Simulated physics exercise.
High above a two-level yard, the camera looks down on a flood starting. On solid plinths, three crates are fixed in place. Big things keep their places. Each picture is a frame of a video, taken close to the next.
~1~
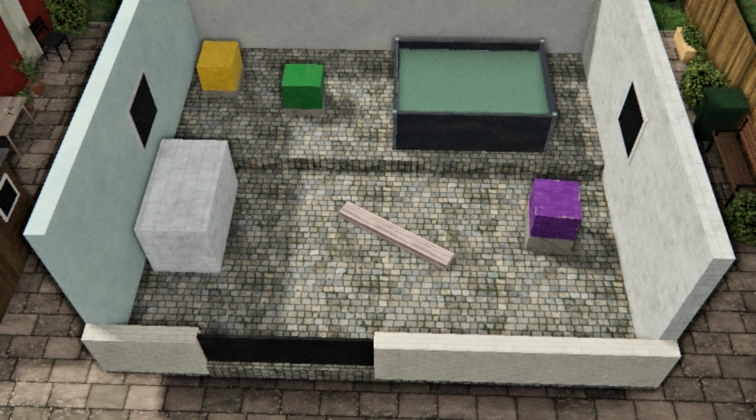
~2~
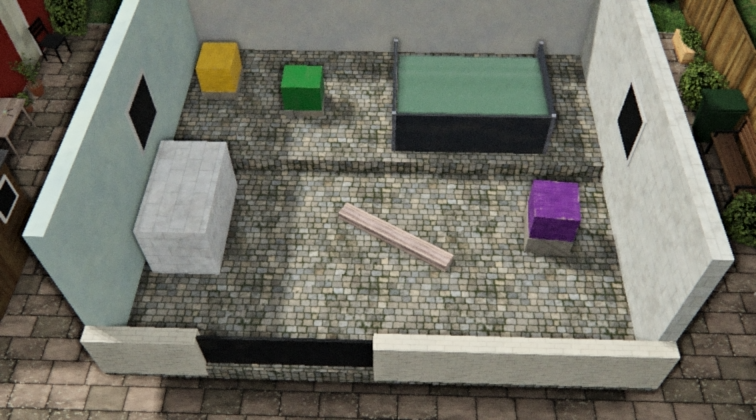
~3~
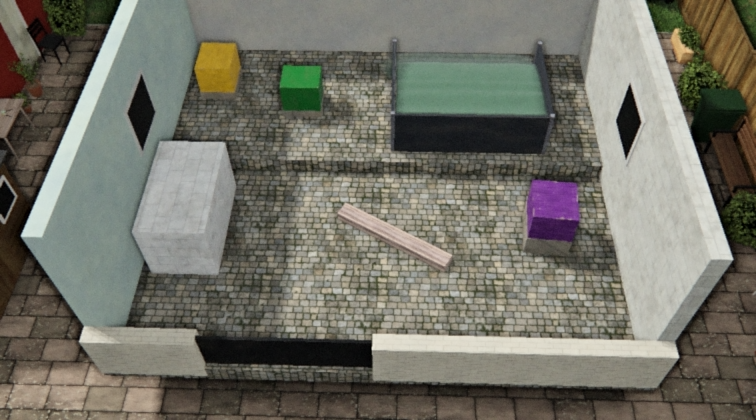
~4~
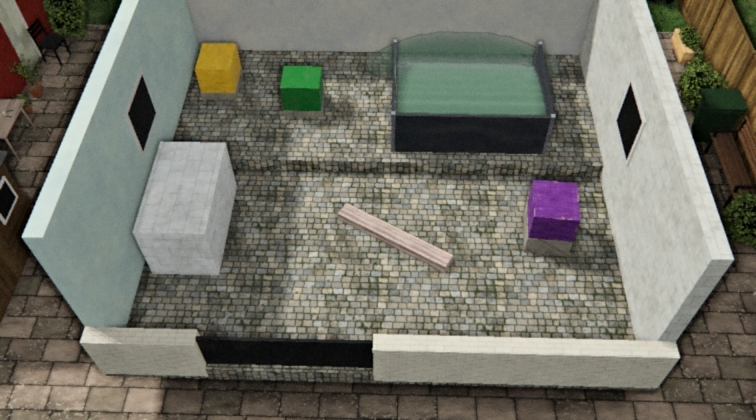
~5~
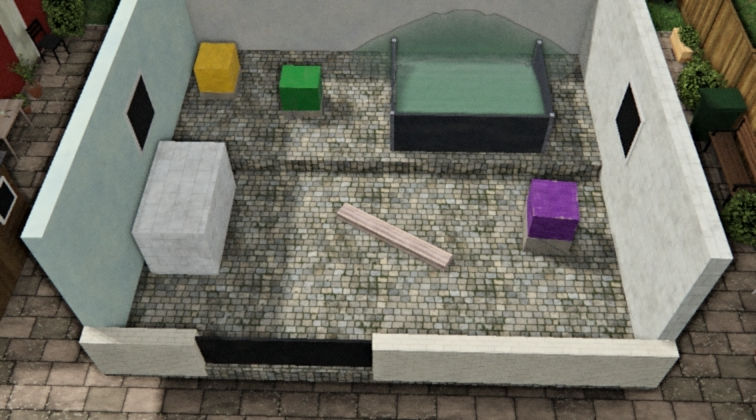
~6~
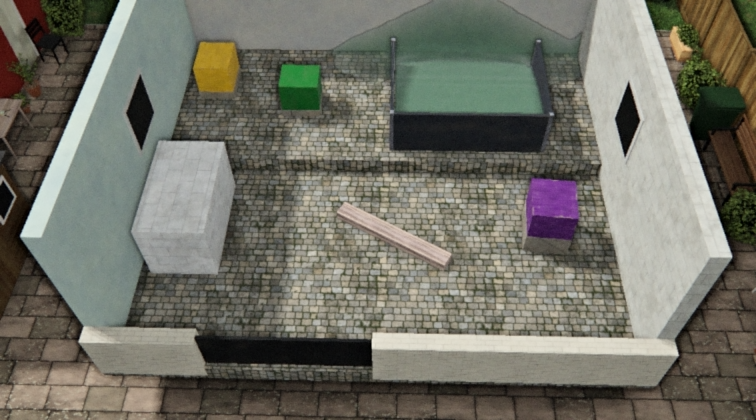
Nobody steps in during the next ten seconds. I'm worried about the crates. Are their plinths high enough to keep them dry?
Well, the green crate will get wet, the yellow crate will get wet, the purple crate will stay dry.
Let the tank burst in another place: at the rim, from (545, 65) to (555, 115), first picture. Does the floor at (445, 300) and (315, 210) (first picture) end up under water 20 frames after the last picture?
Note, points in order: Soaked; unreached.
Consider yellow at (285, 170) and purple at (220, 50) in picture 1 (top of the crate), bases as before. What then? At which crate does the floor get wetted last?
It is the yellow one.
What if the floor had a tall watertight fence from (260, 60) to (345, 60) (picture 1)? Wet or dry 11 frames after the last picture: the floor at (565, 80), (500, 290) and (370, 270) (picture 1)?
Taking the three spots in order: Soaked, spared, spared.
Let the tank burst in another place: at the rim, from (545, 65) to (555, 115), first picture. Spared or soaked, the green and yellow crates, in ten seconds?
First the green: It is never reached; then the yellow: It gets reached.
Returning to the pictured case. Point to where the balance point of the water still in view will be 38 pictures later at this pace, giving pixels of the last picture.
It is around (407, 146).
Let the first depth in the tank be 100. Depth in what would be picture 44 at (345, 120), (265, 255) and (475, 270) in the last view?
Readings in sequence: 2, 2, 2 percent.
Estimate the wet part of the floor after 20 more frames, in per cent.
That comes to about 55 per cent.
A moment on, water covers 20 % of the floor; the green crate water round its plinth, the yellow crate water round its plinth, the purple crate not reached.
Next, water covers 30 % of the floor; the green crate water round its plinth, the yellow crate water round its plinth, the purple crate water round its plinth.
Then, water covers 55 % of the floor; the green crate water round its plinth, the yellow crate water round its plinth, the purple crate water round its plinth.
Later, water covers 85 % of the floor; the green crate water round its plinth, the yellow crate water round its plinth, the purple crate water round its plinth.
In the end, water covers 95 % of the floor; the green crate was topped, the yellow crate was topped, the purple crate stayed above the water.
